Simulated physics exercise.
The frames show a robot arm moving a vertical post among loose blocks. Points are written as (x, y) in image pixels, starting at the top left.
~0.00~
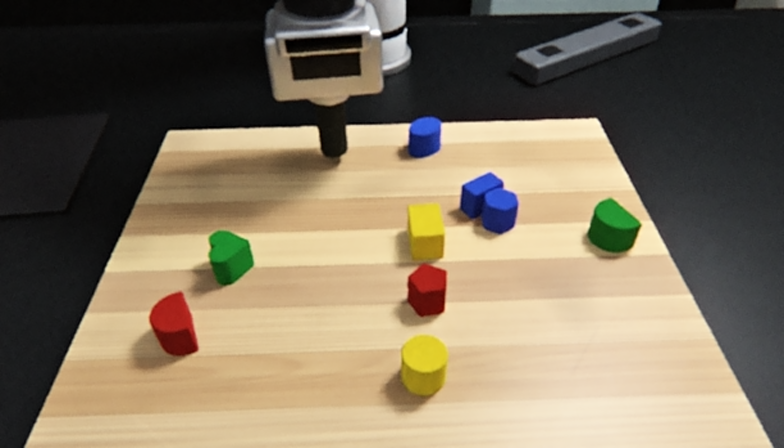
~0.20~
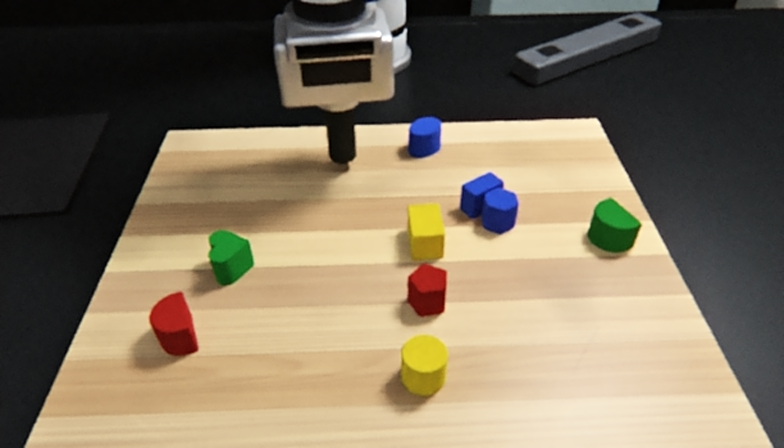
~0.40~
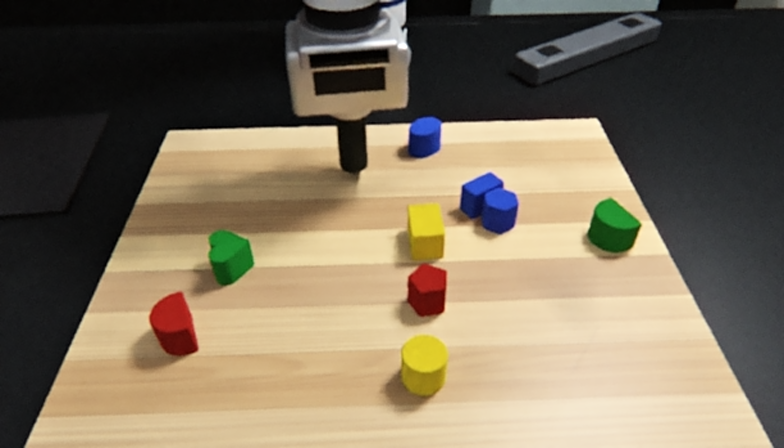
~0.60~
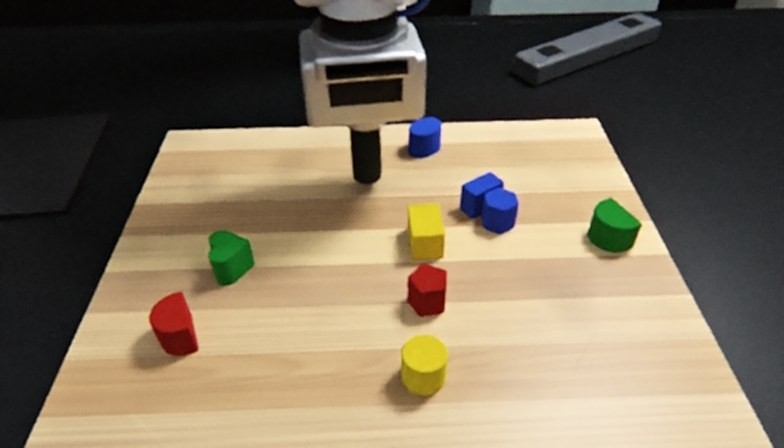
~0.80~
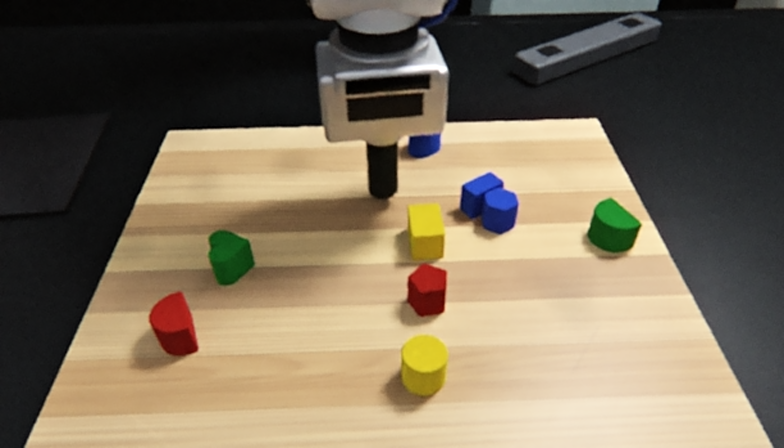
A robot arm moves its black post toward the viewer and right above unmoving colored blocks.
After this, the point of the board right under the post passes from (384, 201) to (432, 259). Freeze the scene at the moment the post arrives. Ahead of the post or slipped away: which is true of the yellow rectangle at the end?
The block stays ahead.
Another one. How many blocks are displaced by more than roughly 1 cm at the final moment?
When the path ends, I think you'll find one block out of place by more than 1 cm.
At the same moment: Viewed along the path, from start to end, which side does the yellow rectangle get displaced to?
It moves left.
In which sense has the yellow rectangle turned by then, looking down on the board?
Viewed from above: Anti-clockwise.
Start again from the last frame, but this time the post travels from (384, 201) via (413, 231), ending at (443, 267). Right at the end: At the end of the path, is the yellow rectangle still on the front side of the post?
Yes, I think so.
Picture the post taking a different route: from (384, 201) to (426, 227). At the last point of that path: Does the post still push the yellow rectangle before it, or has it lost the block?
I think the post keeps pushing the yellow rectangle along right to the end.
The first path, step by step. One third of the way, post at (399, 209); nothing pushed yet.
Two thirds of the way, post at (416, 228); yellow rectangle at (448, 236).
At the end, post at (432, 249); yellow rectangle at (472, 250), turned 40° anticlockwise; red pentagonal block still.
